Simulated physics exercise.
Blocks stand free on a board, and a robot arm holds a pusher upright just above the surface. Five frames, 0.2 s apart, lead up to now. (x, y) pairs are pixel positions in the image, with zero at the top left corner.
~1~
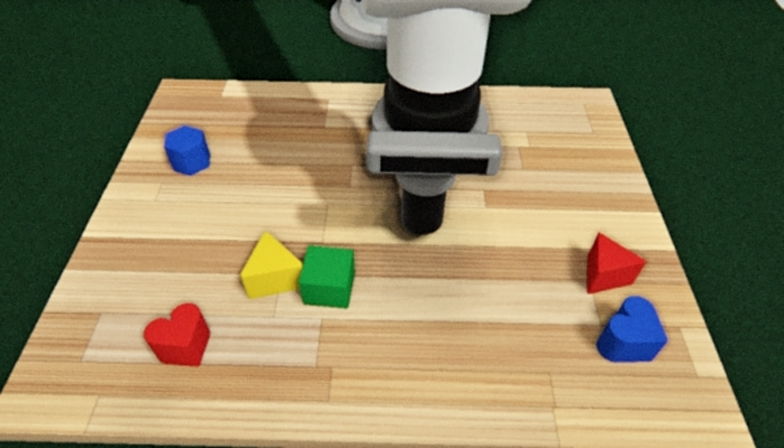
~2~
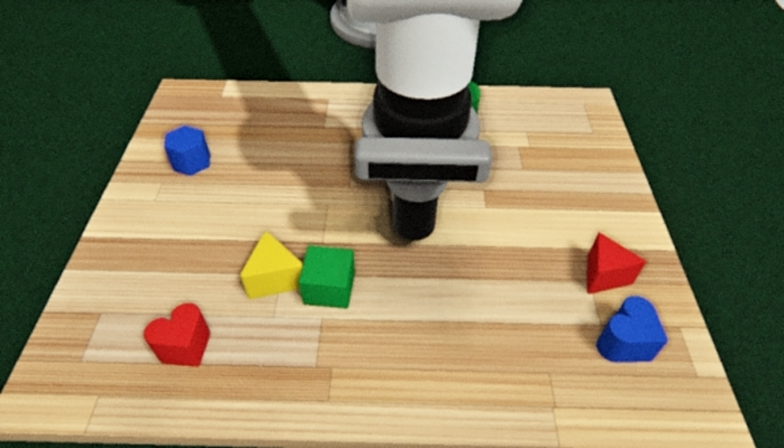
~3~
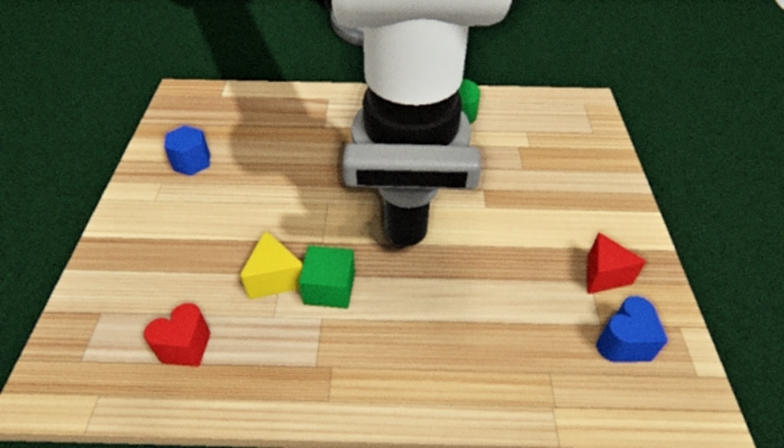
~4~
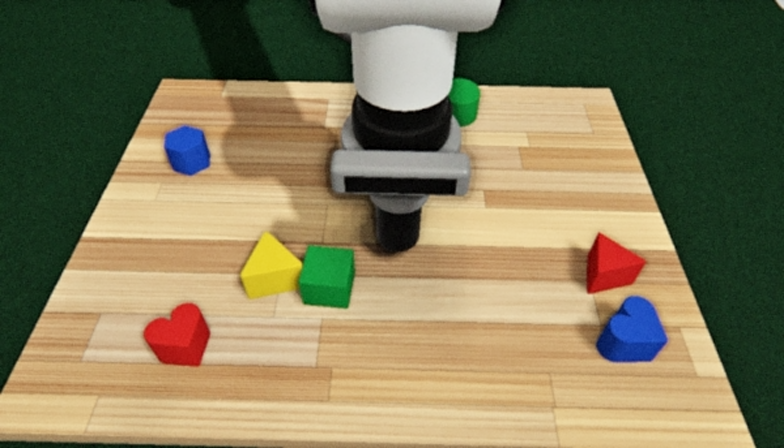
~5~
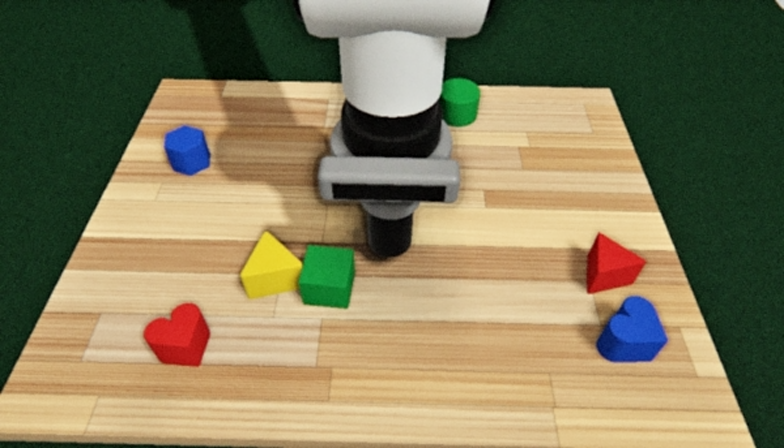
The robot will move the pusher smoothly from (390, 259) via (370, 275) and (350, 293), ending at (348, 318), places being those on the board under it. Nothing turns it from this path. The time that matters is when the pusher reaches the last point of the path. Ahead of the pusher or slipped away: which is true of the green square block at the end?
The pusher should slip past it.
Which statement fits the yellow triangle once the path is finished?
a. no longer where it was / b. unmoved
a: No longer where it was.
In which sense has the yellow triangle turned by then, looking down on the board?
It spins clockwise.
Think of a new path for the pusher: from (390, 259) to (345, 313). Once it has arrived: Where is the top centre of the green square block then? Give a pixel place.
Its top centre is at about (293, 286).
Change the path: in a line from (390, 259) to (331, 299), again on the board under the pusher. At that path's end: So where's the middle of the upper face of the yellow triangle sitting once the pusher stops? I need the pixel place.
That would be at about pixel (245, 263).
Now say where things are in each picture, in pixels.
The first frame shows lower end of the pusher (422, 221), tops of blocks, yellow triangle (269, 256), green square block (326, 265).
The second frame shows pusher (414, 226), blocks as before.
The third frame shows pusher (406, 232), blocks as before.
The fourth frame shows pusher (398, 237), blocks as before.
The fifth frame shows pusher (390, 242), yellow triangle (269, 256), green square block (326, 265).
The first path, step by step. Halfway along, pusher (358, 267); yellow triangle (259, 258), turned 25° clockwise; green square block (307, 279).
At the end, pusher (346, 301); yellow triangle (254, 260), turned 45° clockwise; green square block (291, 291).
